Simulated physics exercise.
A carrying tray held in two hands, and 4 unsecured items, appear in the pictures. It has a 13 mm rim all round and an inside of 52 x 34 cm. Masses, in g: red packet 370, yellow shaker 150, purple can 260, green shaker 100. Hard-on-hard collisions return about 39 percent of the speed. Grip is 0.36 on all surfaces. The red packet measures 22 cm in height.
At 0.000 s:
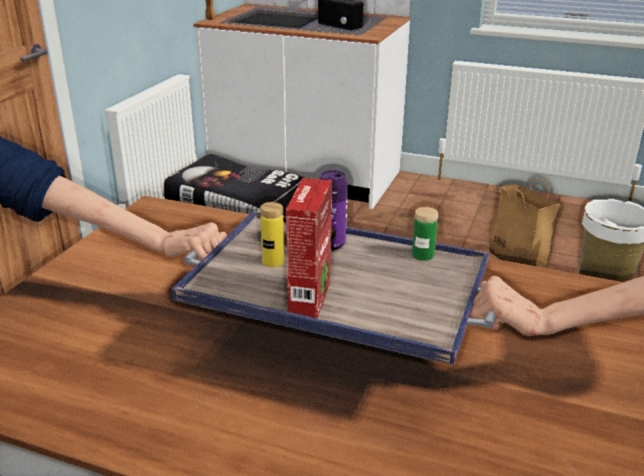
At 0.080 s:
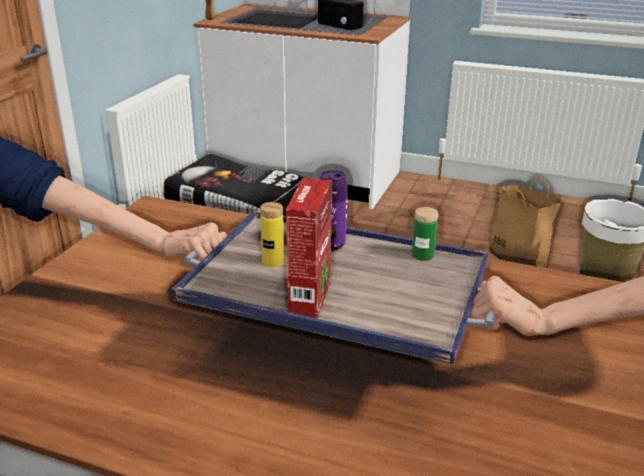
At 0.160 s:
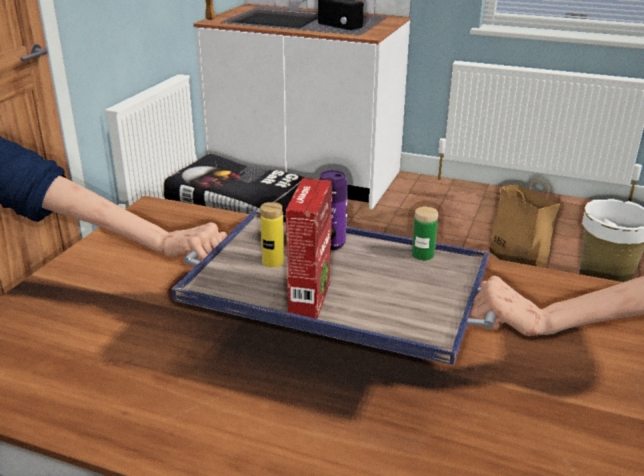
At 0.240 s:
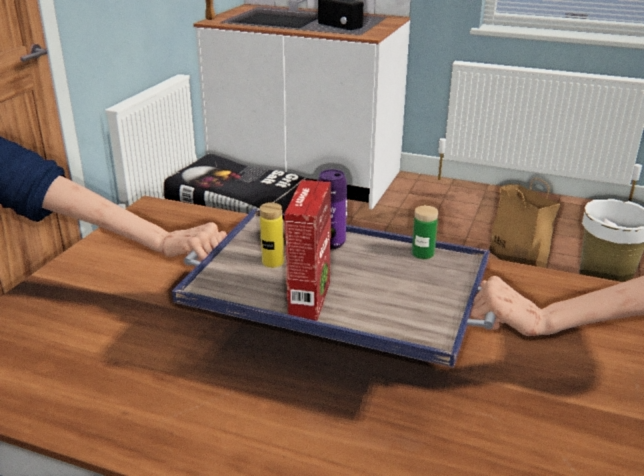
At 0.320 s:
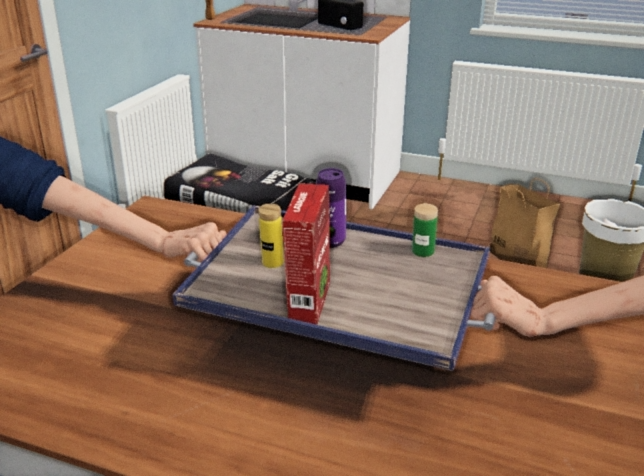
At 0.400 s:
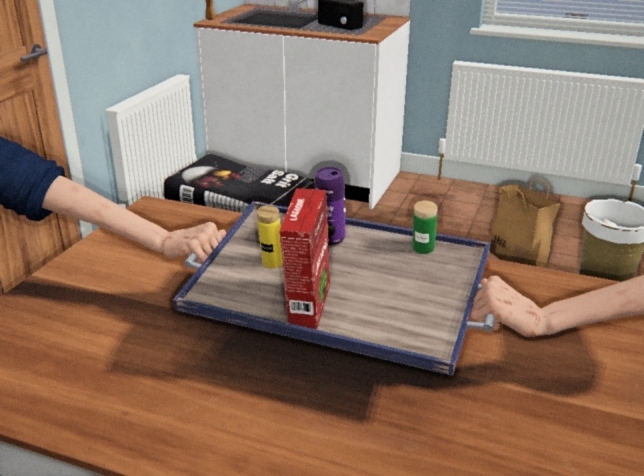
We see two hands holding a tray with a red packet, a yellow shaker, a purple can and a green shaker above a wooden counter; the tray stays level, then tilts slightly toward the viewer as the packet shifts slightly nearer.
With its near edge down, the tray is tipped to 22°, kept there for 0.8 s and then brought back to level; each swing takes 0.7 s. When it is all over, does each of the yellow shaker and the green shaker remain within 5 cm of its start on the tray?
The yellow shaker is no longer near its start; the green shaker is no longer near its start.
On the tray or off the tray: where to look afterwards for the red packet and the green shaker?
The red packet finishes off the tray; the green shaker ends off the tray.
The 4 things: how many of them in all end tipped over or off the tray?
4.
After 1.00 s, tilt 22°, near edge down; yellow shaker on its side near (251, 298); green shaker moved 4 cm near (419, 233); purple can 45° off its base.
After 1.40 s, tilt 22°, near edge down; red packet now off the tray; yellow shaker on its side near (247, 296); green shaker moved 14 cm near (405, 274).
After 1.80 s, tilt 18°, near edge down; yellow shaker on its side near (246, 293); green shaker 20° off its base near (381, 338); purple can on its side.
After 2.10 s, tilt 4°, near edge down; green shaker now off the tray; yellow shaker on its side near (243, 277); purple can on its side.
In the end (3.7 s), off the tray, red packet and green shaker; toppled on the tray, yellow shaker and purple can. At the end, from the last picture's camera, yellow shaker near (233, 273), green shaker near (359, 449).
